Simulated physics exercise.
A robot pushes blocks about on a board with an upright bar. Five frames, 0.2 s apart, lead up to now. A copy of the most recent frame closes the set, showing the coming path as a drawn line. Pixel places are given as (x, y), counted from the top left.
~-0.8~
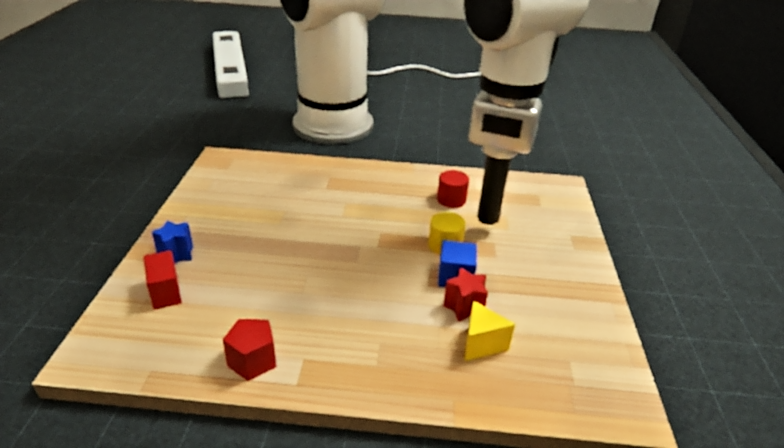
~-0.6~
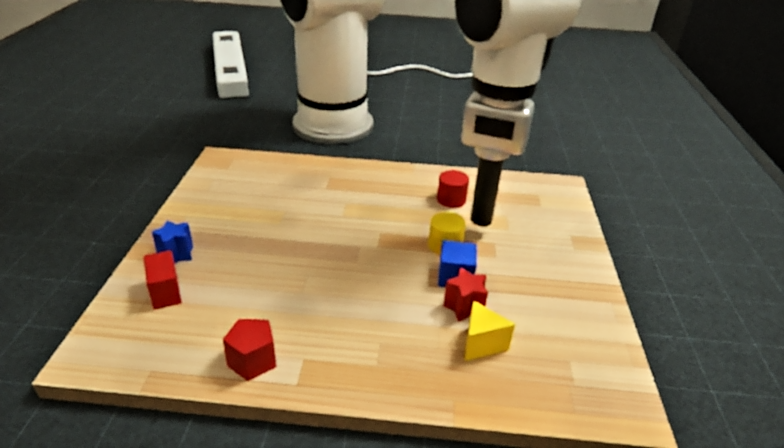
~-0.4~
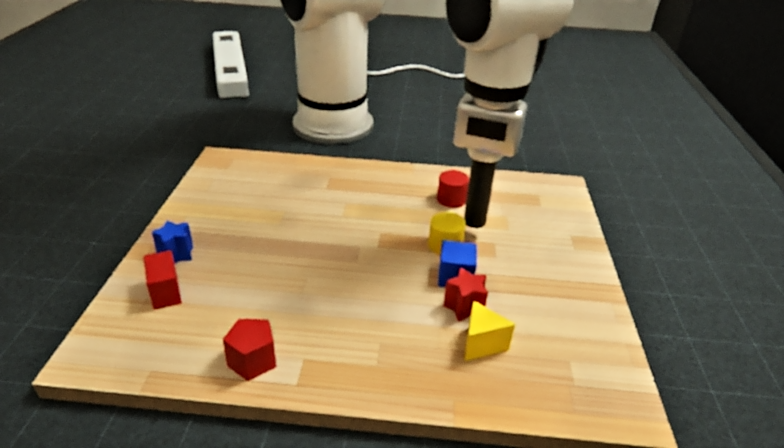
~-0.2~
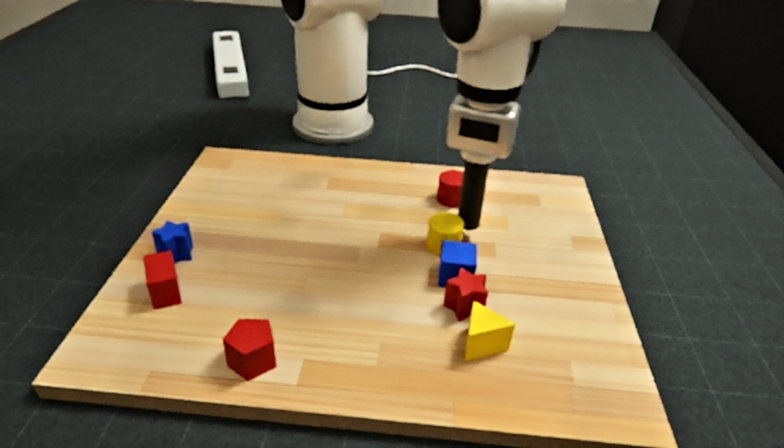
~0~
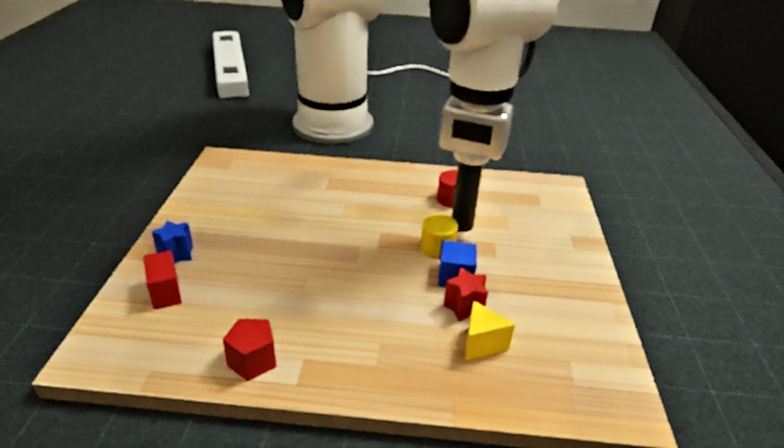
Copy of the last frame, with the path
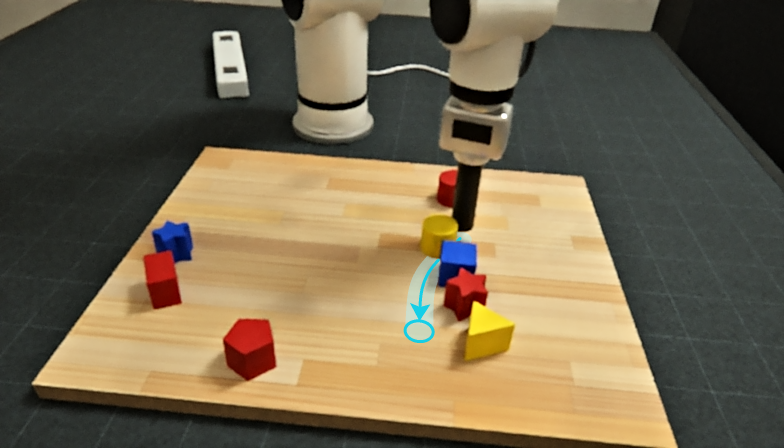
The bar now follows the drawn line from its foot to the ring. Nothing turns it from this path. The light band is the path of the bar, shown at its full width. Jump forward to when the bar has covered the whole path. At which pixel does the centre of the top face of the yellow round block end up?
Most likely (400, 241).
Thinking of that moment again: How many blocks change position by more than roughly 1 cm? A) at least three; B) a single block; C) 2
It's A.
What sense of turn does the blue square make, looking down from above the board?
Turns anticlockwise.
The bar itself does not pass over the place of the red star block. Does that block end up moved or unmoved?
The block you're asking about gets moved.
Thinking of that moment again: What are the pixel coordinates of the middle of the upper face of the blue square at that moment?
About (457, 266).
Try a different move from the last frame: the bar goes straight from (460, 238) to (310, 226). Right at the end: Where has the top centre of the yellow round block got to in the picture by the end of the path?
Top centre: (413, 228).
Drawn move, from (460, 238) over (437, 262) and (421, 293) to (419, 331).
What follows on the original path. One third of the way, bar at (437, 250); yellow round block at (407, 238); blue square at (459, 256), turned 20° anticlockwise.
Two thirds of the way, bar at (423, 280); yellow round block at (400, 241); blue square at (457, 266), turned 85° anticlockwise; red star block at (479, 289), turned 25° clockwise.
At the end, bar at (420, 317); yellow round block at (400, 241); blue square at (457, 266), turned 85° anticlockwise; red star block at (480, 289), turned 25° clockwise; yellow triangle still.
